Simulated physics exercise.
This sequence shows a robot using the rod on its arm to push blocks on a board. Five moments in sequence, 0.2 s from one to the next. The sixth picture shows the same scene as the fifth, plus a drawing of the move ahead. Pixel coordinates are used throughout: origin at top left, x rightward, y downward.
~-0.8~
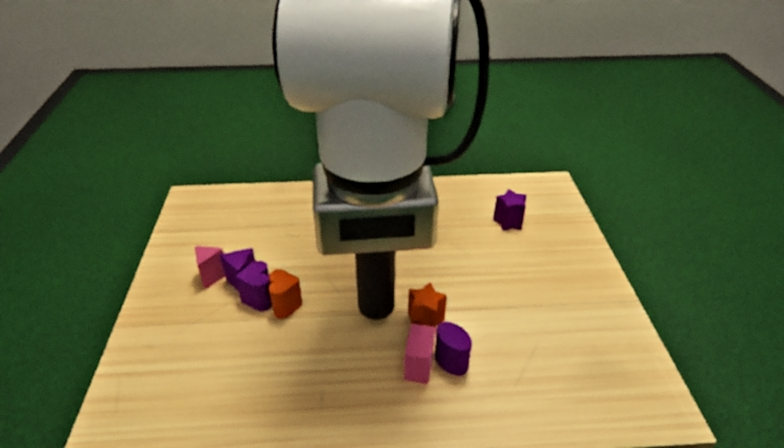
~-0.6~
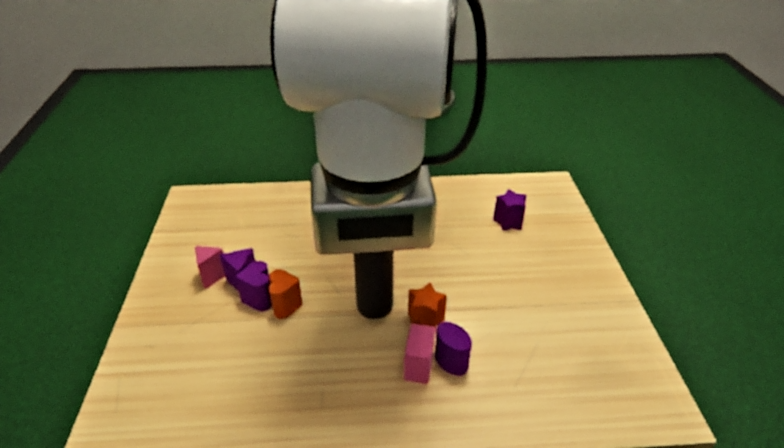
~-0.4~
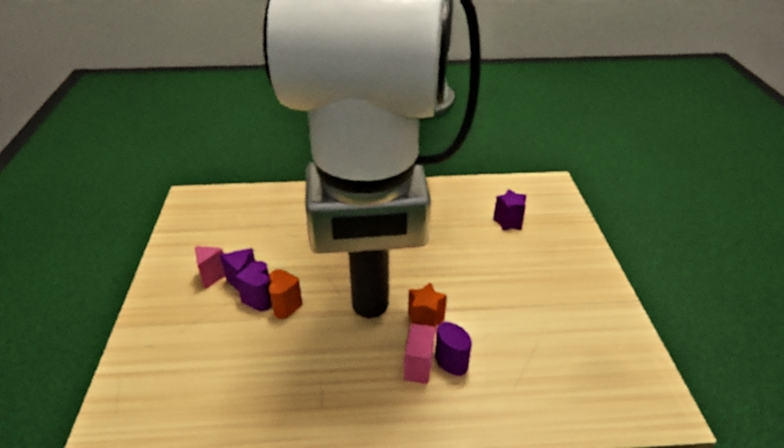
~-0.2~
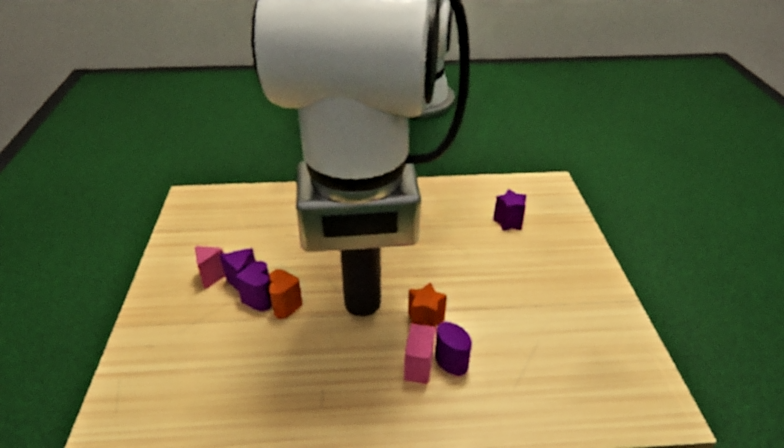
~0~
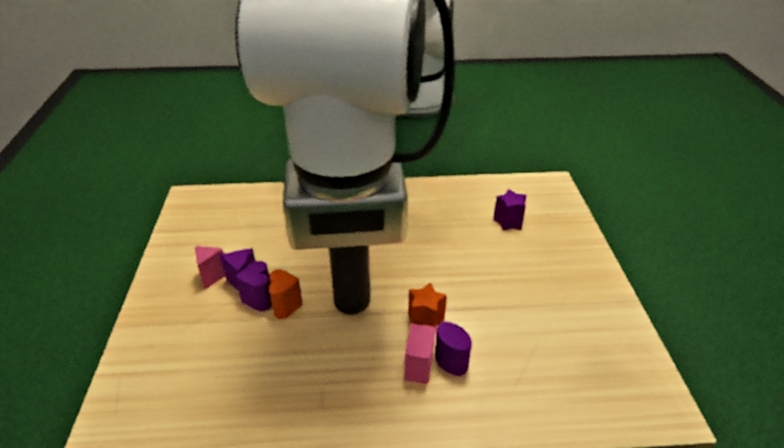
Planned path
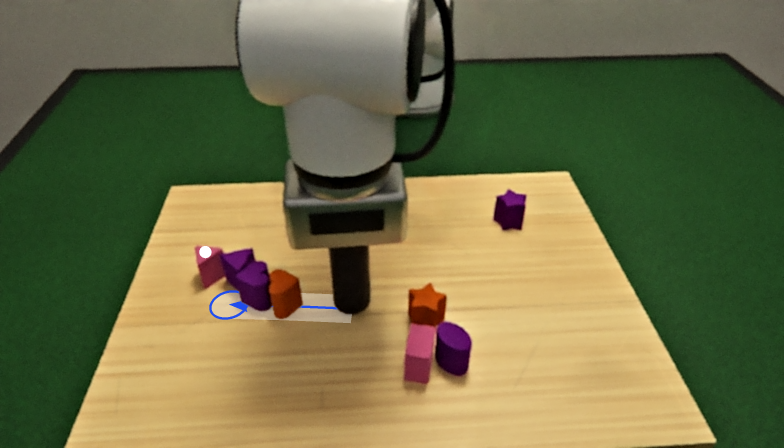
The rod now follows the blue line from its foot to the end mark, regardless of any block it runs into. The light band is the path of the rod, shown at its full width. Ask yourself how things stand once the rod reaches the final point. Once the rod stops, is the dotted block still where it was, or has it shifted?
Well, the dotted block holds its place.
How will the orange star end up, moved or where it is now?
It keeps its position.
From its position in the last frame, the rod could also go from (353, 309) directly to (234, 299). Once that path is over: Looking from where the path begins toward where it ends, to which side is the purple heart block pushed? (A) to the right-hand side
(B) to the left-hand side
My answer is option B.
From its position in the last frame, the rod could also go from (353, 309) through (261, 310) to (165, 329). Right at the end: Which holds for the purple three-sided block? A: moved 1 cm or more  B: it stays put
It's A.
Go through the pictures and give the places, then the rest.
Rod's lower end at (377, 307); pink three-sided block at (205, 252); purple three-sided block at (237, 257); purple heart block at (254, 273); orange heart block at (281, 281); orange star at (427, 296), in the first frame.
Rod at (375, 307); blocks still, in the second frame.
Rod at (370, 306); blocks still, in the third frame.
Rod at (363, 304); blocks still, in the fourth frame.
Rod at (352, 302); pink three-sided block at (205, 252); purple three-sided block at (237, 257); purple heart block at (254, 273); orange heart block at (281, 281); orange star at (427, 296), in the fifth frame.
Drawn move, from (353, 309) directly to (229, 305); the dot is on the pink three-sided block.
What follows on the original path. One third of the way, rod at (310, 300); purple heart block at (249, 275), turned 15° clockwise; orange heart block at (272, 281).
Two thirds of the way, rod at (268, 299); purple three-sided block at (227, 256), turned 60° clockwise; purple heart block at (204, 279); orange heart block at (229, 282), turned 15° anticlockwise.
At the end, rod at (227, 298); pink three-sided block still; purple three-sided block at (227, 256), turned 60° clockwise; purple heart block at (160, 285); orange heart block at (188, 283), turned 30° anticlockwise; orange star still.
